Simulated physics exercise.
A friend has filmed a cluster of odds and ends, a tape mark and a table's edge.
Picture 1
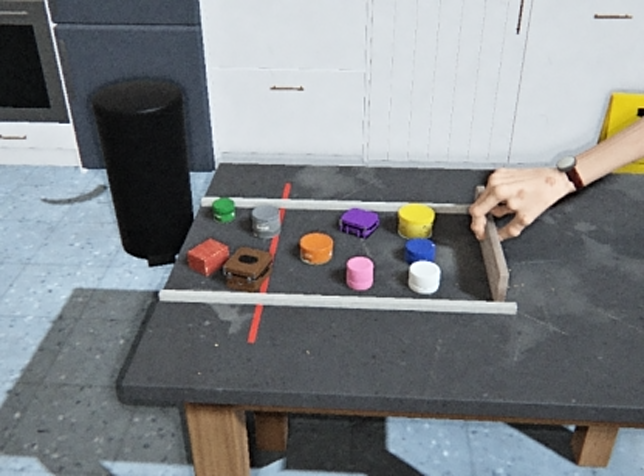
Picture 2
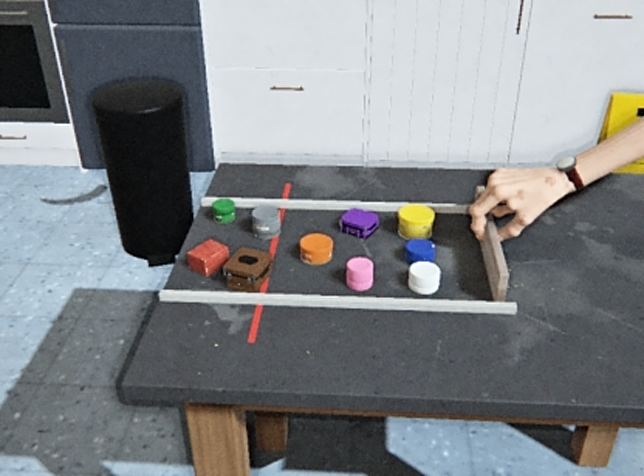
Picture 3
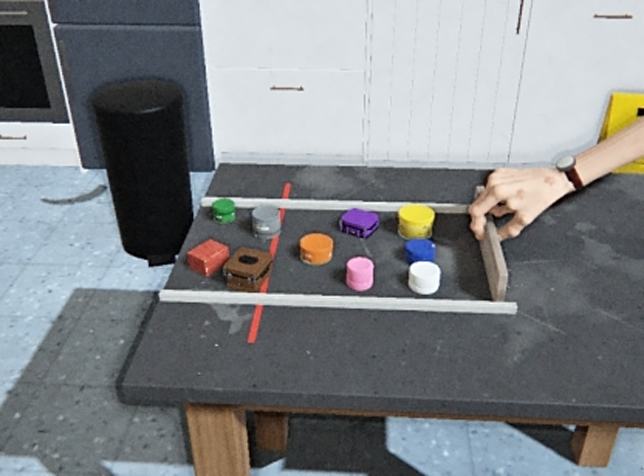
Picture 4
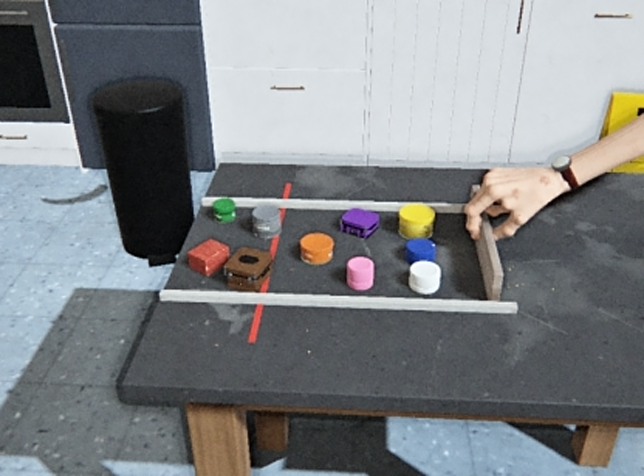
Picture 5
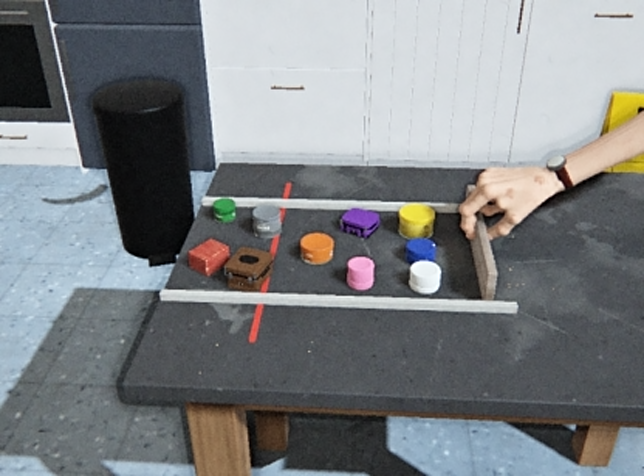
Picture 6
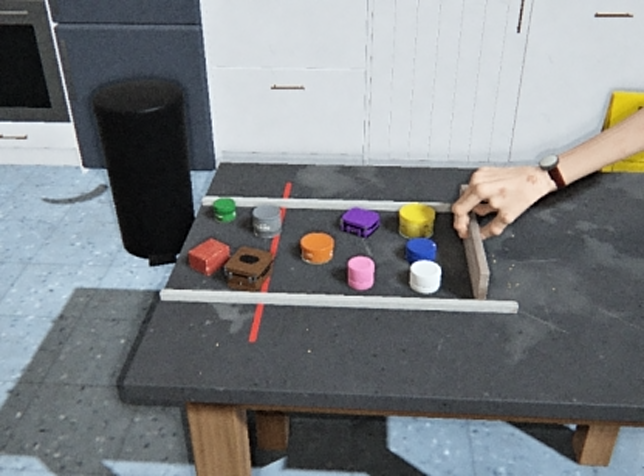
A hand sliding an upright board slightly left between two pale rails on a dark table, the colourful small objects staying still.
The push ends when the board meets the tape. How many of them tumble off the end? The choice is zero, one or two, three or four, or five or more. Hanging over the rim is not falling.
As it turns out, the number that fall off is zero.
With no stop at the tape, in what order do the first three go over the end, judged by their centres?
Earliest first: The grey tub, the red block, the purple case.
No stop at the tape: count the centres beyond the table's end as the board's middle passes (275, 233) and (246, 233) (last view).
It would be 0 and 2.
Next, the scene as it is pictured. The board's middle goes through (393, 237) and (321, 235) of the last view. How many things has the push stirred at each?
The counts are 5 and 8.
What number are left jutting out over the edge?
2 of them.
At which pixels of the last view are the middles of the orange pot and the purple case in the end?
About (228, 247), and the other about (230, 222).
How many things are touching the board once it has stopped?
In contact: 3.
A little later, none off yet; green tin at rest near (225, 211); red block at rest near (210, 257); brown case at rest near (250, 269).
Next, none off yet; green tin at rest near (225, 211); red block moving near (205, 256); brown case shifted about its own width near (224, 267).
When it is over, the number that fall off is zero.
